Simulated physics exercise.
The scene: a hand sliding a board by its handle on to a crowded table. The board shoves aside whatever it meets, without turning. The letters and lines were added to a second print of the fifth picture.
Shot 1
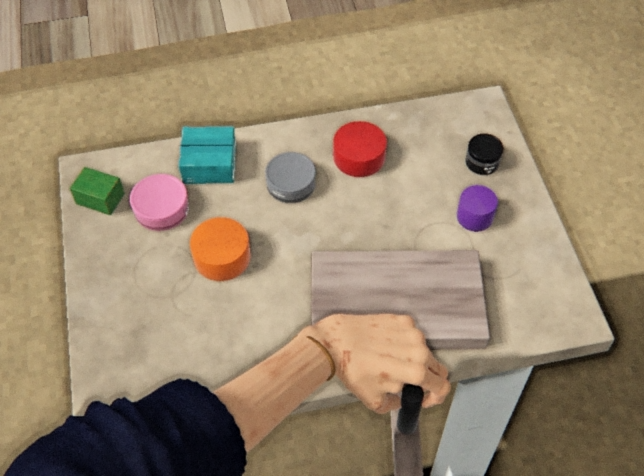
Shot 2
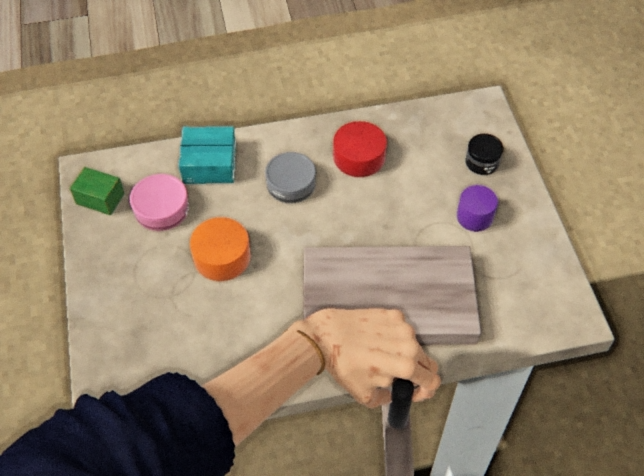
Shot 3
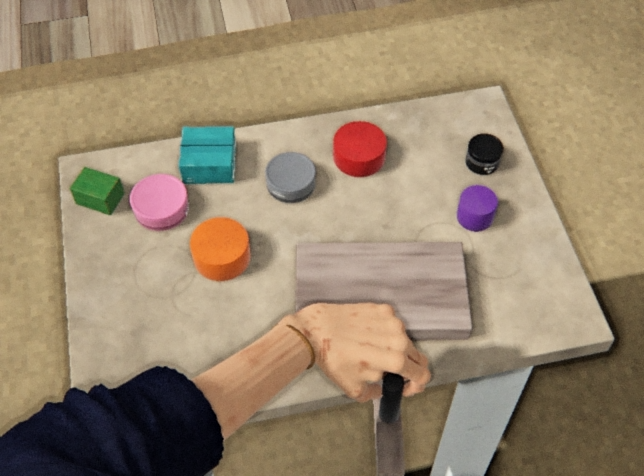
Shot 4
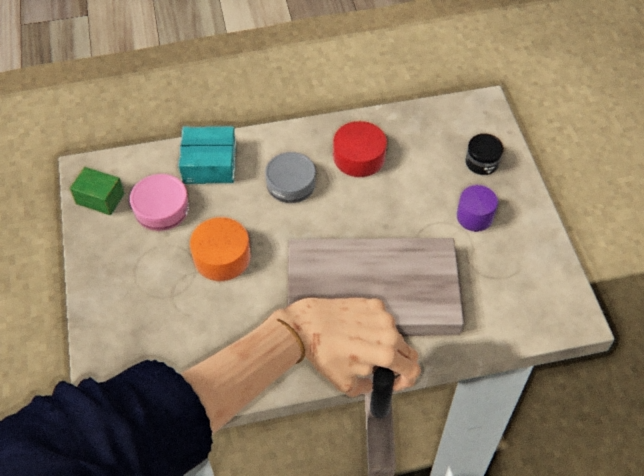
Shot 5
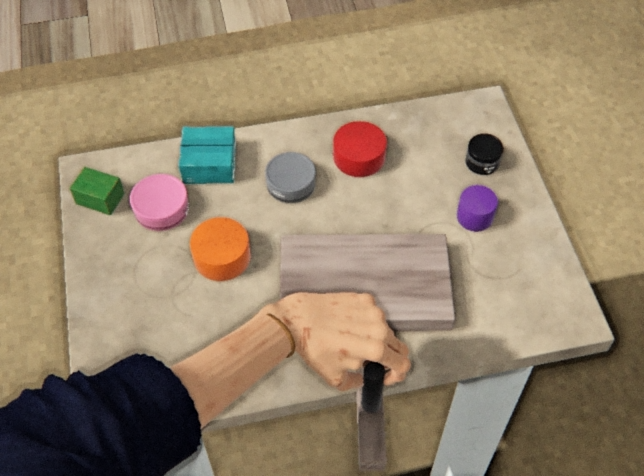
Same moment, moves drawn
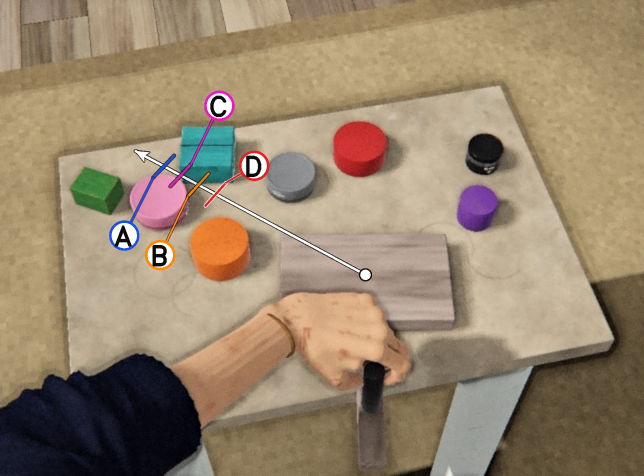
A hand gripping a handle slides a wooden board slowly left and slightly away across a table crowded with colourful pots and boxes.
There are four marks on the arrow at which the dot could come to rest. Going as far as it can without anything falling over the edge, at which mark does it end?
Stop at D.
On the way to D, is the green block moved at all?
Yes.
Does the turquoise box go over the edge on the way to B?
No.
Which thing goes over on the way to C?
The green block goes over.
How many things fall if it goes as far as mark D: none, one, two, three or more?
In all, none.
On the marked copy, A at (164, 166); B at (199, 185); C at (181, 175); D at (216, 194); the arrow from (365, 275) to (135, 151); the white dot at (365, 275).
With D. Early on, board (308, 252); orange pot (198, 246); green block (98, 191).
Further on, board (255, 222); grey tub (285, 165); orange pot (143, 244).
At the end, board (217, 202); green block (62, 193); turquoise box (204, 144); nothing has fallen.
As for the rest, A drops the green block and turquoise box; B drops the green block; C drops the green block.
